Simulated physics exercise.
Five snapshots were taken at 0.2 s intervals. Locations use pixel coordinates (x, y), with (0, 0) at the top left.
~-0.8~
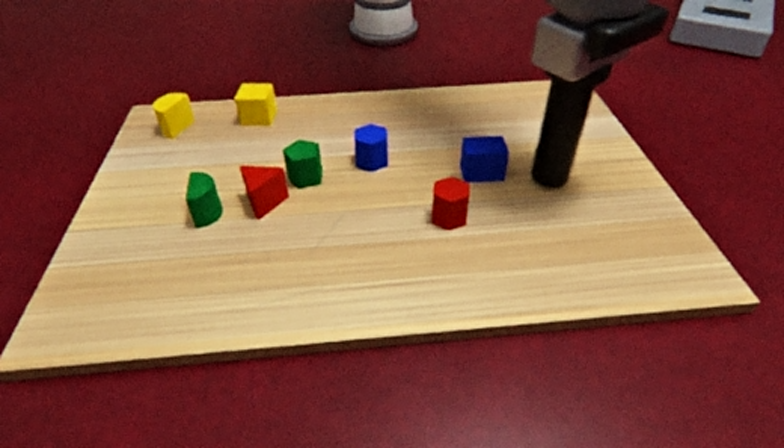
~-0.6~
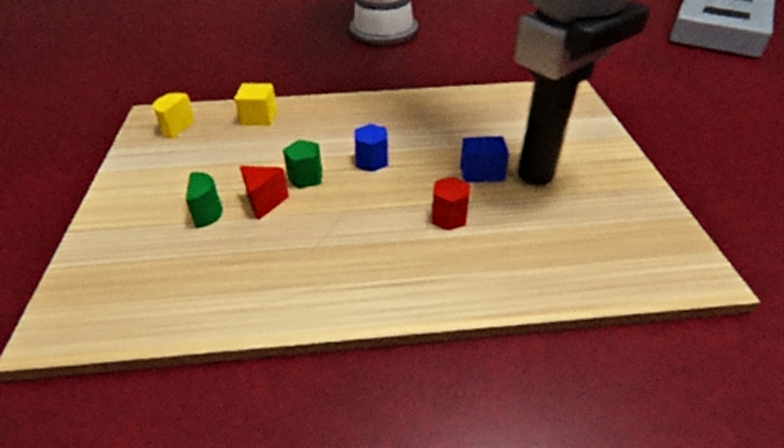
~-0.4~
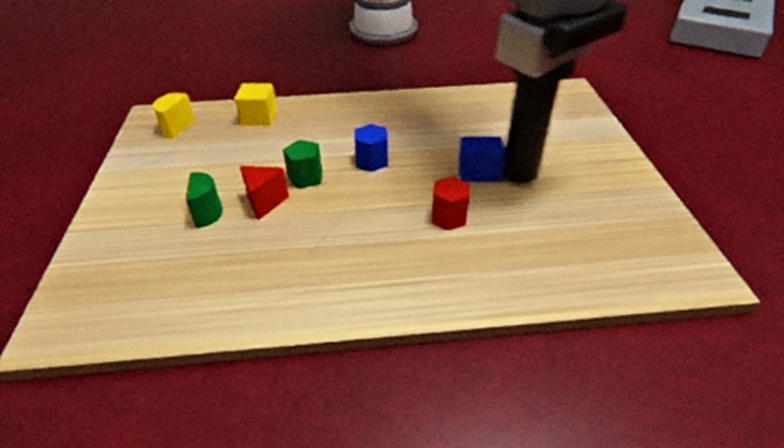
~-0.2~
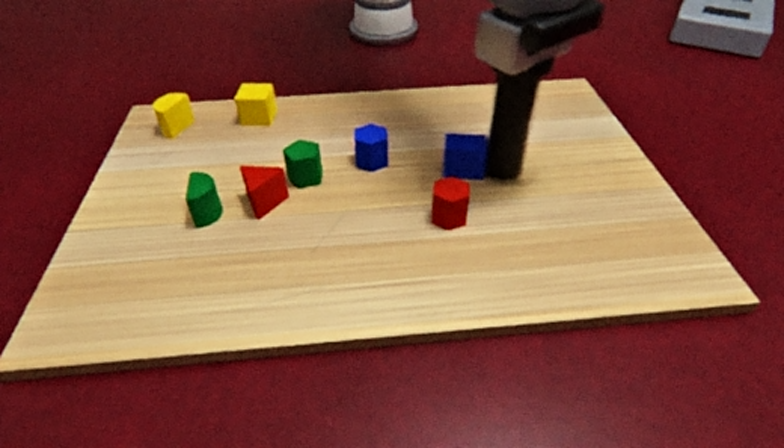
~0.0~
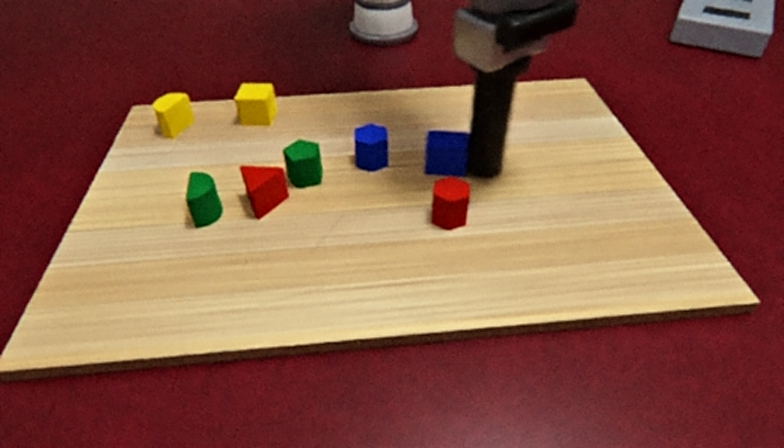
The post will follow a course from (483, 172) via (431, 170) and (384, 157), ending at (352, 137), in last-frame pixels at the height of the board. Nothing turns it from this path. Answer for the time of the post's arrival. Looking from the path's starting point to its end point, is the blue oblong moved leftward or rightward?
It moves over to the left.
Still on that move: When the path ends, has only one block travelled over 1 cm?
No, I don't think so.
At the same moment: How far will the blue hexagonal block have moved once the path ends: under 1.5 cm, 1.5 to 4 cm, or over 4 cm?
Displacement: Past 4 cm.
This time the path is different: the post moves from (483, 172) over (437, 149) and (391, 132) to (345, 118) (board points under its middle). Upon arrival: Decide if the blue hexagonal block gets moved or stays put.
Moved away.
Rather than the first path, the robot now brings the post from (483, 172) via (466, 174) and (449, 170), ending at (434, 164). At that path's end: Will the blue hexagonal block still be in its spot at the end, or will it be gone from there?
It's moved.
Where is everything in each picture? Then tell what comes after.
In the first picture, tip of the post (550, 176), middles of tops, blue hexagonal block (371, 133), blue oblong (486, 145), red hexagonal block (452, 188).
In the second picture, post (536, 174), nothing pushed.
In the third picture, post (520, 171), blue oblong (483, 144).
In the fourth picture, post (503, 169), blue oblong (466, 142).
In the fifth picture, post (484, 166), blue hexagonal block (371, 133), blue oblong (447, 139), red hexagonal block (452, 188).
What follows on the original path. One third of the way, post (430, 164); blue hexagonal block (356, 131); blue oblong (395, 133), turned 20° clockwise.
Two thirds of the way, post (384, 151); blue hexagonal block (310, 126); blue oblong (347, 124).
At the end, post (351, 131); blue hexagonal block (281, 127), turned 20° anticlockwise; blue oblong (313, 115), turned 30° anticlockwise; red hexagonal block unmoved.
